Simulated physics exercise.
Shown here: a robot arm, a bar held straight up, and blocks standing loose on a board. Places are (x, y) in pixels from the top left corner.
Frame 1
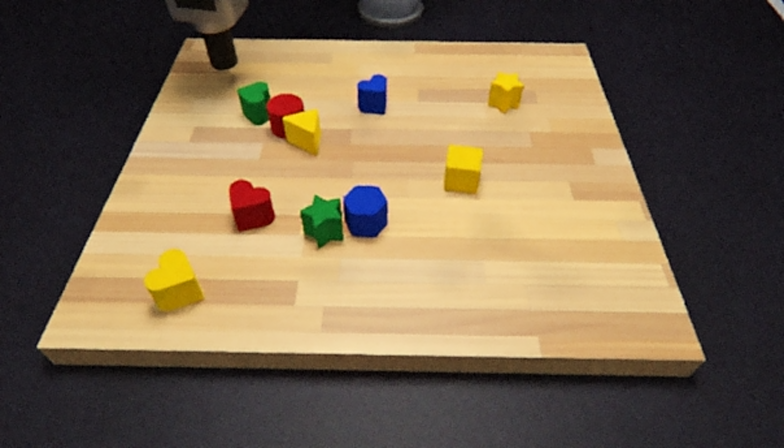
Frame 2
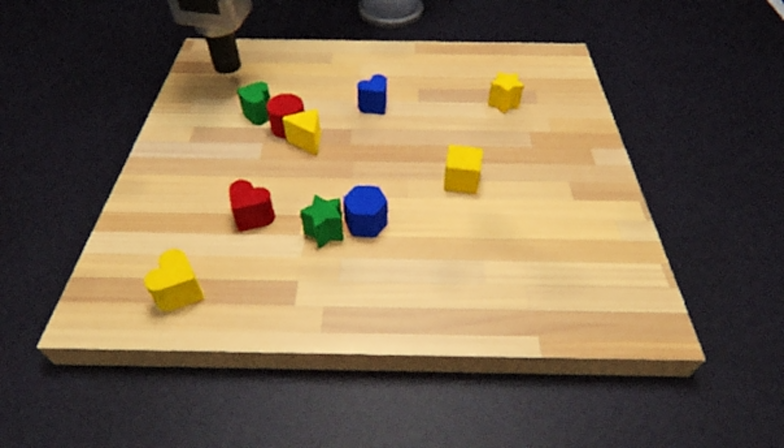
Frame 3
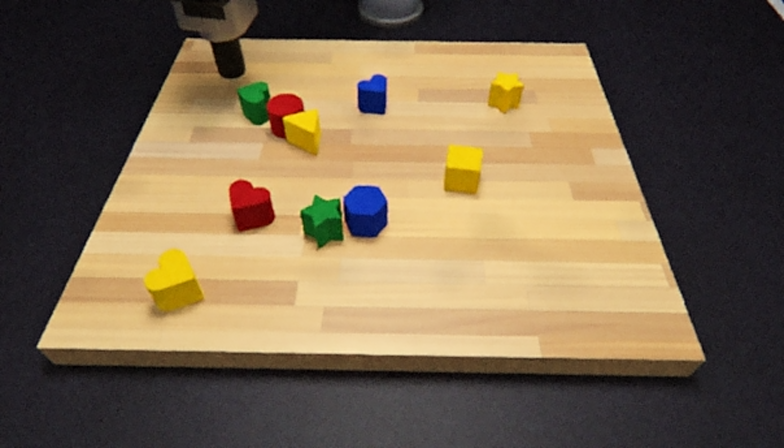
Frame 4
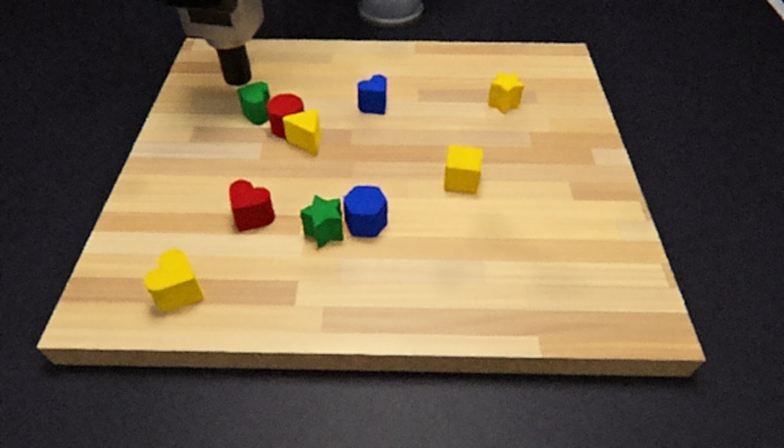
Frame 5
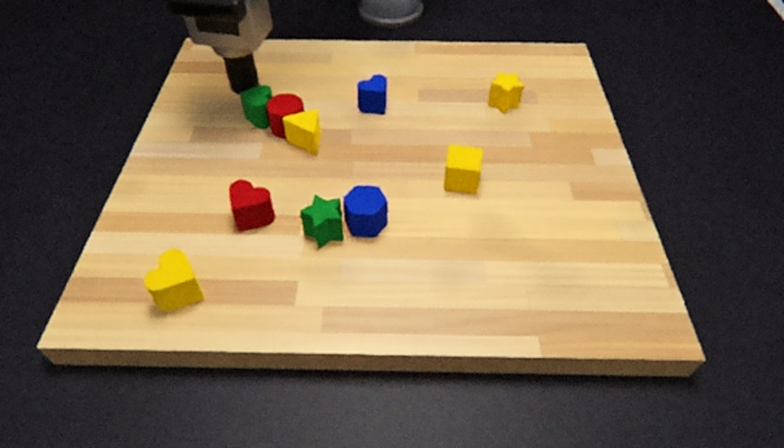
Robot arm moving its dark upright bar slowly toward a green block and nudging it slightly among colourful blocks on a wooden board.
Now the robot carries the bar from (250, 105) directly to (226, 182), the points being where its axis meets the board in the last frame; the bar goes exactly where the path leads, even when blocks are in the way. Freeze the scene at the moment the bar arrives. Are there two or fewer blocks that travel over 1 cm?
Going by the path, yes.
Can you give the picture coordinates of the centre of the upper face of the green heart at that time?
It should be at (261, 119) by then.
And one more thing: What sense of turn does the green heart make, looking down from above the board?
It rotates counterclockwise.
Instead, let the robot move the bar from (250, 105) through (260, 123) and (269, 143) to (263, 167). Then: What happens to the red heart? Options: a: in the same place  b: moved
That would be a.
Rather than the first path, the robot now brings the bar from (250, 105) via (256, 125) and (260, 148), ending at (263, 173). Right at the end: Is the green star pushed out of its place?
No - that is not the case.
On the path given first. One third of the way, bar at (238, 111); green heart at (258, 115), turned 35° anticlockwise; red circular block at (287, 105).
Two thirds of the way, bar at (230, 136); green heart at (261, 119), turned 50° anticlockwise; red circular block at (287, 105).
At the end, bar at (221, 164); red heart not moved; green heart at (261, 119), turned 50° anticlockwise; red circular block at (287, 105).
